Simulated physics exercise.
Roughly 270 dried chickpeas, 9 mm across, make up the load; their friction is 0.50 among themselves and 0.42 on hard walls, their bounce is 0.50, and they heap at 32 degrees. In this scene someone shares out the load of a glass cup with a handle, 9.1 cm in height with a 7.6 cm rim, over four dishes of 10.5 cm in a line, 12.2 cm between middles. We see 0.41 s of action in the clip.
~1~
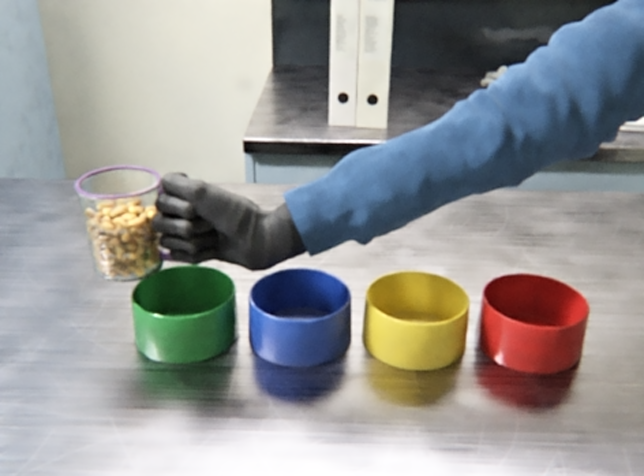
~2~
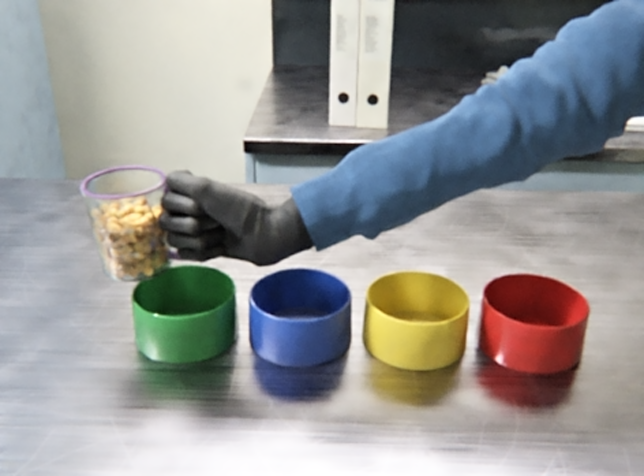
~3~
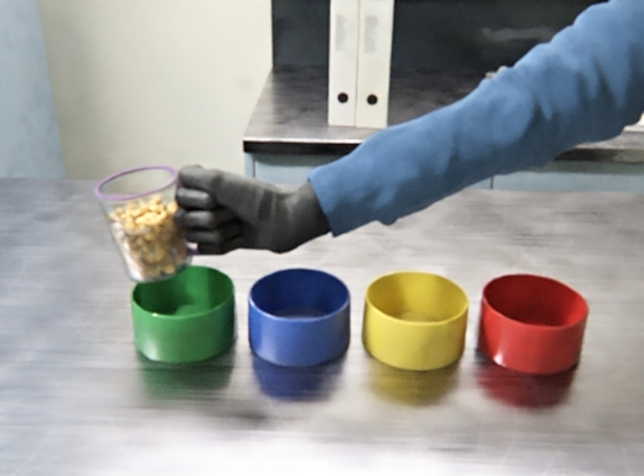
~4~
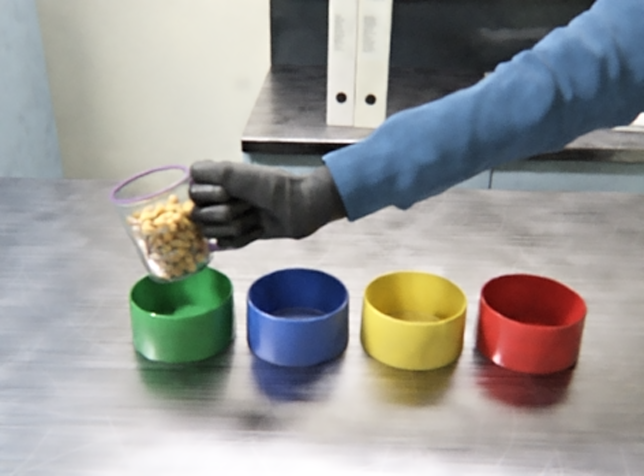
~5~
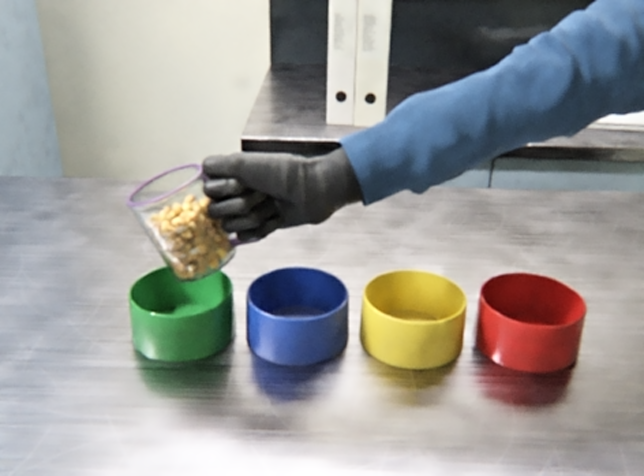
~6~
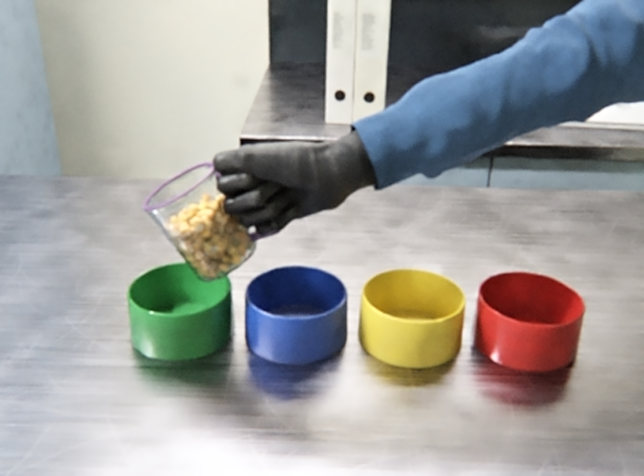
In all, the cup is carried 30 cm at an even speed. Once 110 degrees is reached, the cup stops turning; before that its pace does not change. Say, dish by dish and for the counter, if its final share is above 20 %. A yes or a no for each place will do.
Red dish: Not in excess of a fifth; blue dish: Not in excess of a fifth; green dish: Not in excess of a fifth; yellow dish: In excess of a fifth; counter: In excess of a fifth.
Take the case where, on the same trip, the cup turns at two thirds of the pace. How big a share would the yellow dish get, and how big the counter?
The yellow dish 40, the counter 50.
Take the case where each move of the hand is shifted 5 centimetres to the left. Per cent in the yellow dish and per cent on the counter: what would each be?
Then: Yellow 0; counter 0.
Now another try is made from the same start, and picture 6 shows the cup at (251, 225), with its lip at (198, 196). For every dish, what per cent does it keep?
It'd finish with red at 0, blue at 10, green at 0 and yellow at 40.
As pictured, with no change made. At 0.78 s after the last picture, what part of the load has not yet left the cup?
About 100 %.
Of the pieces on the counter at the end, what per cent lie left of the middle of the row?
Roughly 50 %.
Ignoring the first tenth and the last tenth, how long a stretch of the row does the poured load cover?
Some 11 centimetres.
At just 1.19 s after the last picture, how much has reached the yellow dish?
Share at that time: Approx. 15 per cent.
Then, 0.46 s after the last picture, tilt 67 degrees; cup holds 100 %.
Then, 0.78 s after the last picture, tilt 94 degrees; cup holds 100 %.
Then, 1.19 s after the last picture, tilt 110 degrees; cup holds 70 %, yellow 15 %.
In the end, red 0 %, blue 10 %, green 0 %, yellow 45 %, counter 45 %.
